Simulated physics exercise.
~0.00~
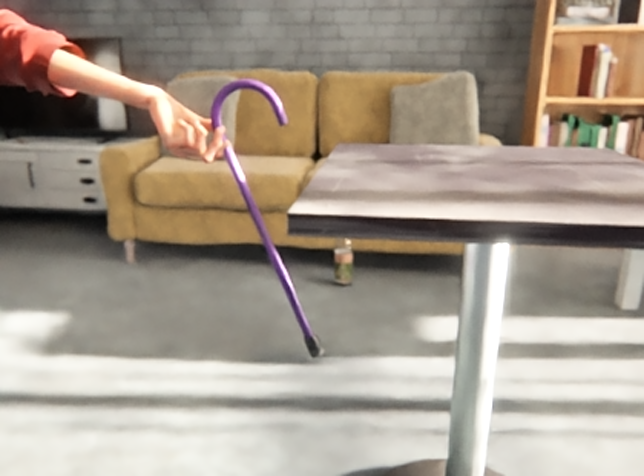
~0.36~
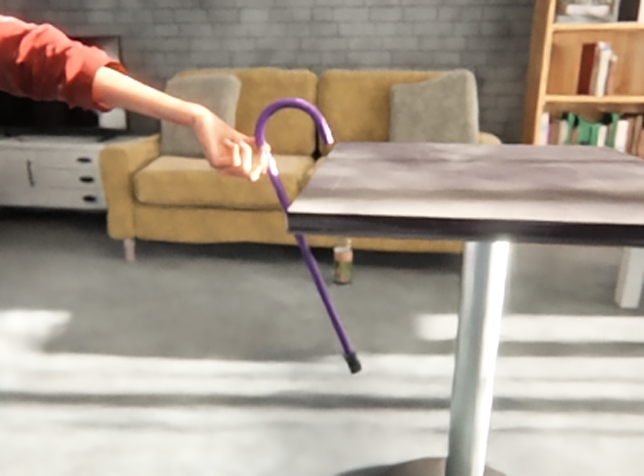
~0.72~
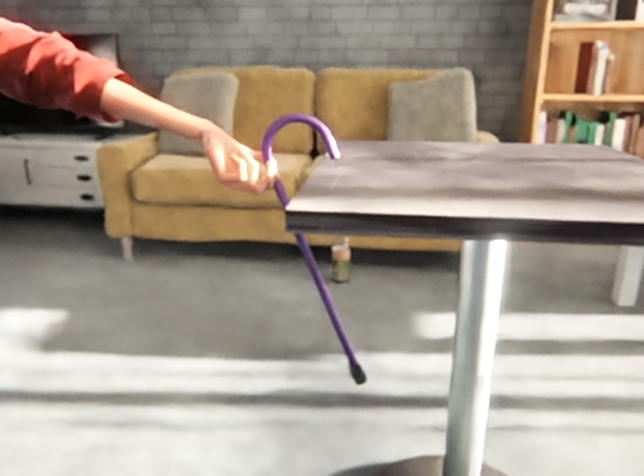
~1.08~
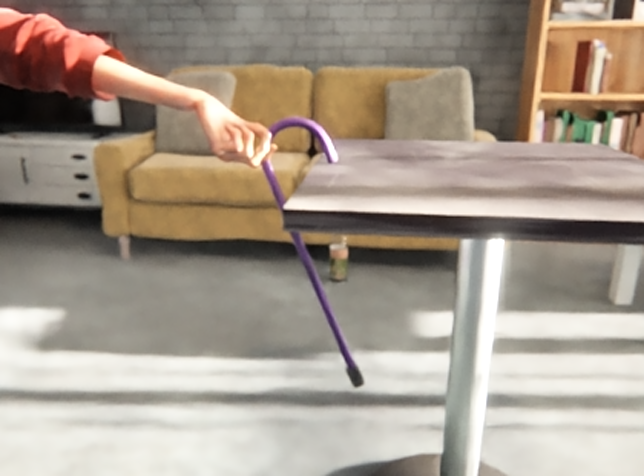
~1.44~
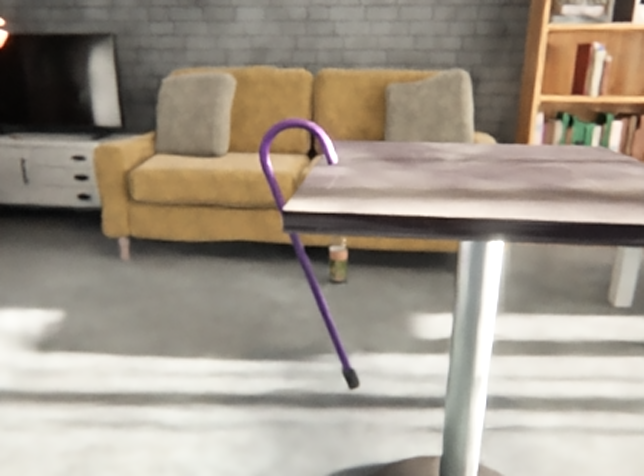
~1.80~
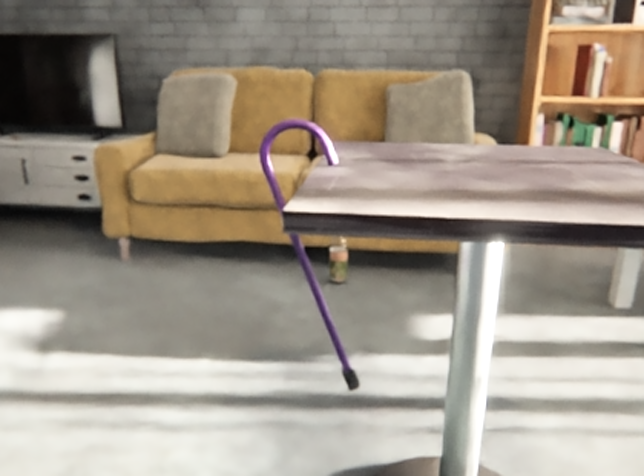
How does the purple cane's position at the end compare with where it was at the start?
At the start the cane is held in a hand to the left of the table. By the end it is a little further right and lower, hanging by its crook from the table's left edge.
